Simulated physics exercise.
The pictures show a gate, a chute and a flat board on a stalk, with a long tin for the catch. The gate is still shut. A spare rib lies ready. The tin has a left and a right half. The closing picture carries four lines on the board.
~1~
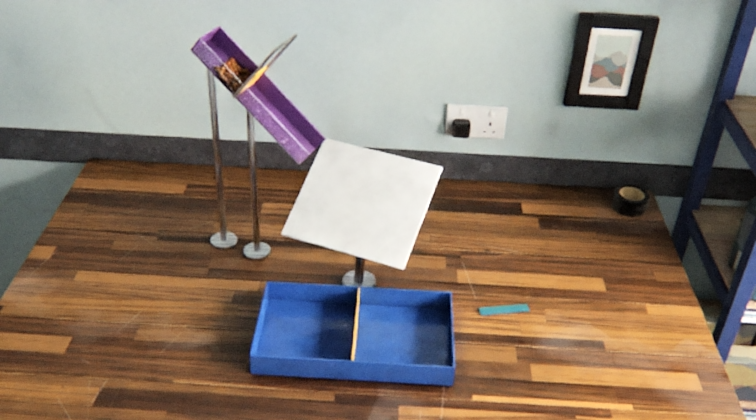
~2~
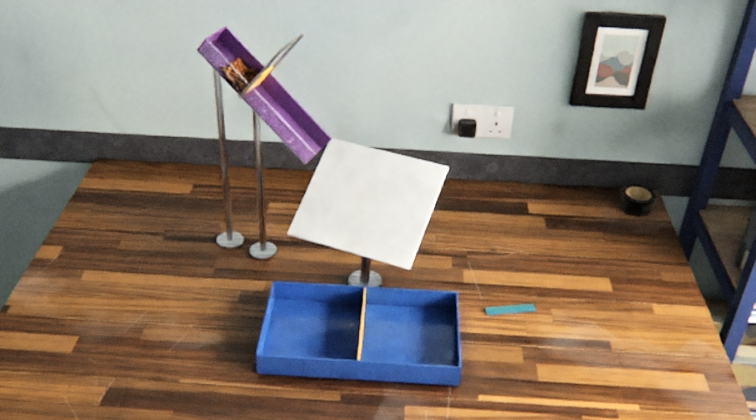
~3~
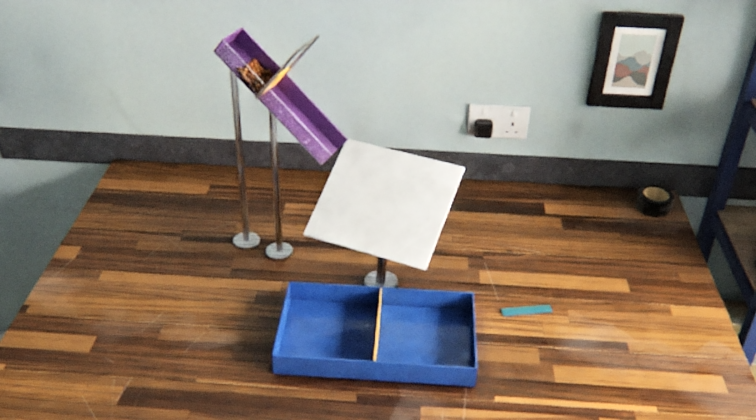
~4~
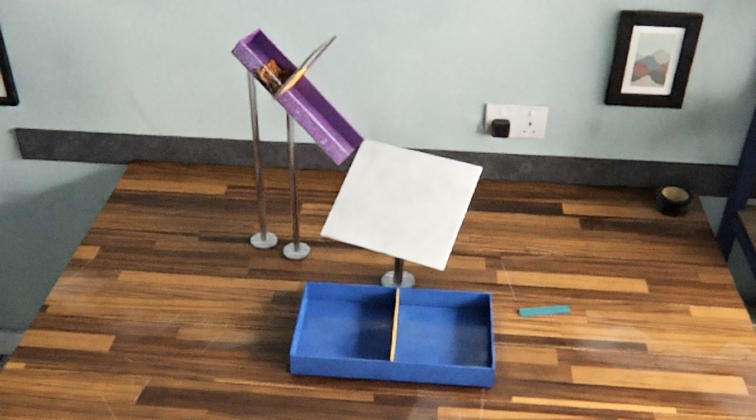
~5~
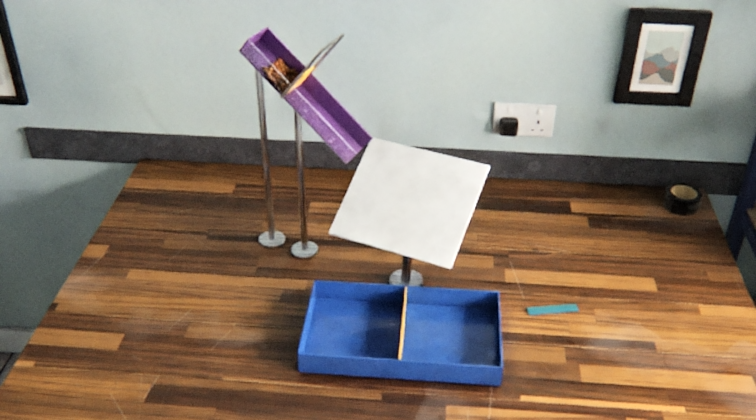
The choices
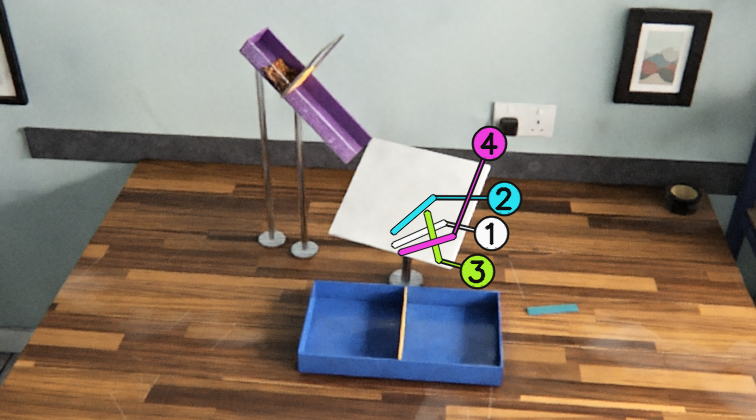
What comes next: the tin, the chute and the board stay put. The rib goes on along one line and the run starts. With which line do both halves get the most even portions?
Line 3 does it best.
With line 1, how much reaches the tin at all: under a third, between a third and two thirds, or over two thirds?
It is over two thirds.
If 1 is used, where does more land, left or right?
More lands on the left.
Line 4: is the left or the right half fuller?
The left half.
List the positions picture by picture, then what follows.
In the first picture, load behind the gate at (238, 79), cereal balls; lip of the chute at (308, 157), sloping fairly steeply.
In the second picture, middle of the board at (368, 200), tilted fairly steeply; middle of its low edge at (347, 251); of its high edge at (388, 152).
In the third picture, front corners of the tin at (273, 355) and (477, 368); front end of its middle wall at (374, 362); gate still shut at (279, 76).
In the fourth picture, middle of the load at (278, 81); lip at (347, 157).
In the fifth picture, middle of the load at (285, 79); lip at (355, 156).
On the marked copy, line 1 from (444, 223) to (394, 245); line 2 from (433, 197) to (393, 231); line 3 from (427, 213) to (438, 260); line 4 from (453, 236) to (401, 252).
If 1 is chosen, of what is caught, nearly all in the left half, a stray few in the right.
If 2 is chosen, of what is caught, nearly all in the left half, a stray few in the right.
If 3 is chosen, of what is caught, about a third in the left half, about two thirds in the right.
If 4 is chosen, of what is caught, nearly all in the left half, a small part in the right.
